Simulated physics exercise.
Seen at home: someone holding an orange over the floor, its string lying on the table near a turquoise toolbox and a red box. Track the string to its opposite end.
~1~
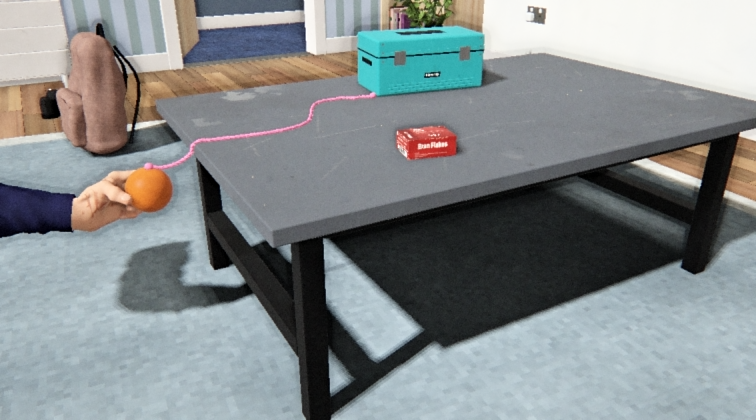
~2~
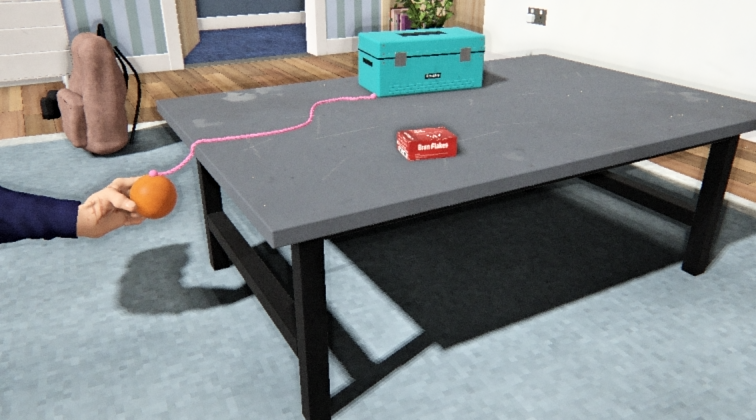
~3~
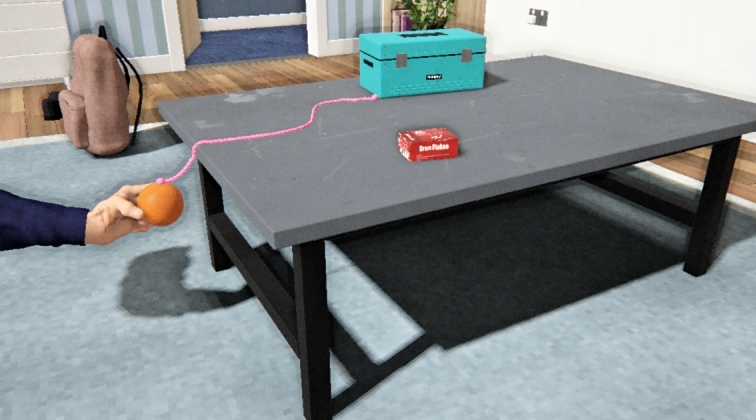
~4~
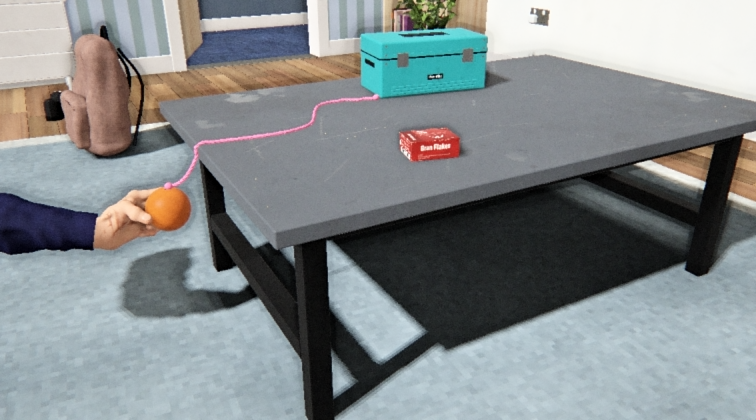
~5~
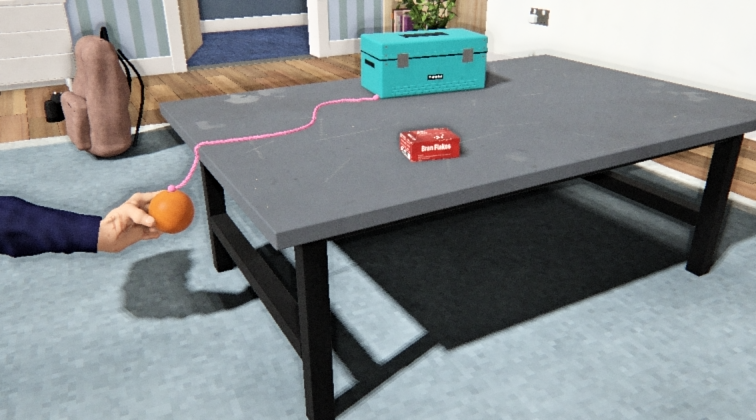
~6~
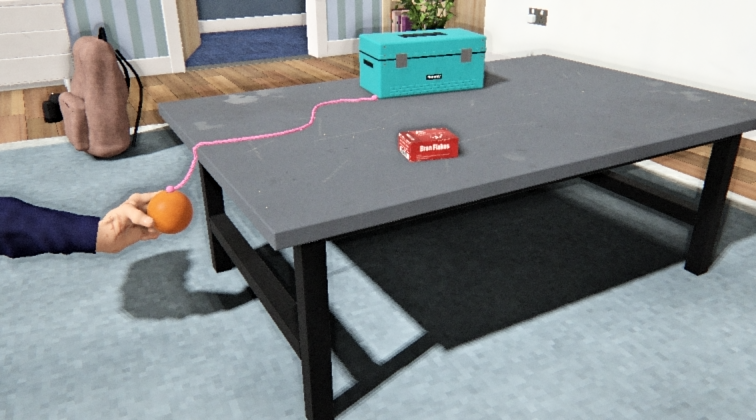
An orange held by a hand beside a gray table shifts slightly right and downward, its pink string trailing across the tabletop to a turquoise toolbox. The hand and orange then stay nearly still over the blue floor, while the toolbox and the small red box remain in place.
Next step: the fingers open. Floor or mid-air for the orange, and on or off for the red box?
At the end, the orange is left hanging; the red box sits tight.
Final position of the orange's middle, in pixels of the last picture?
I'd mark the resting spot at about (170, 251).
Then, 0.86 s past the final frame, orange in the air near (163, 251); toolbox still; box still.
When it is over, orange in the air near (170, 251); toolbox still; box still. The orange ends up dangling and the red box keeps its place.
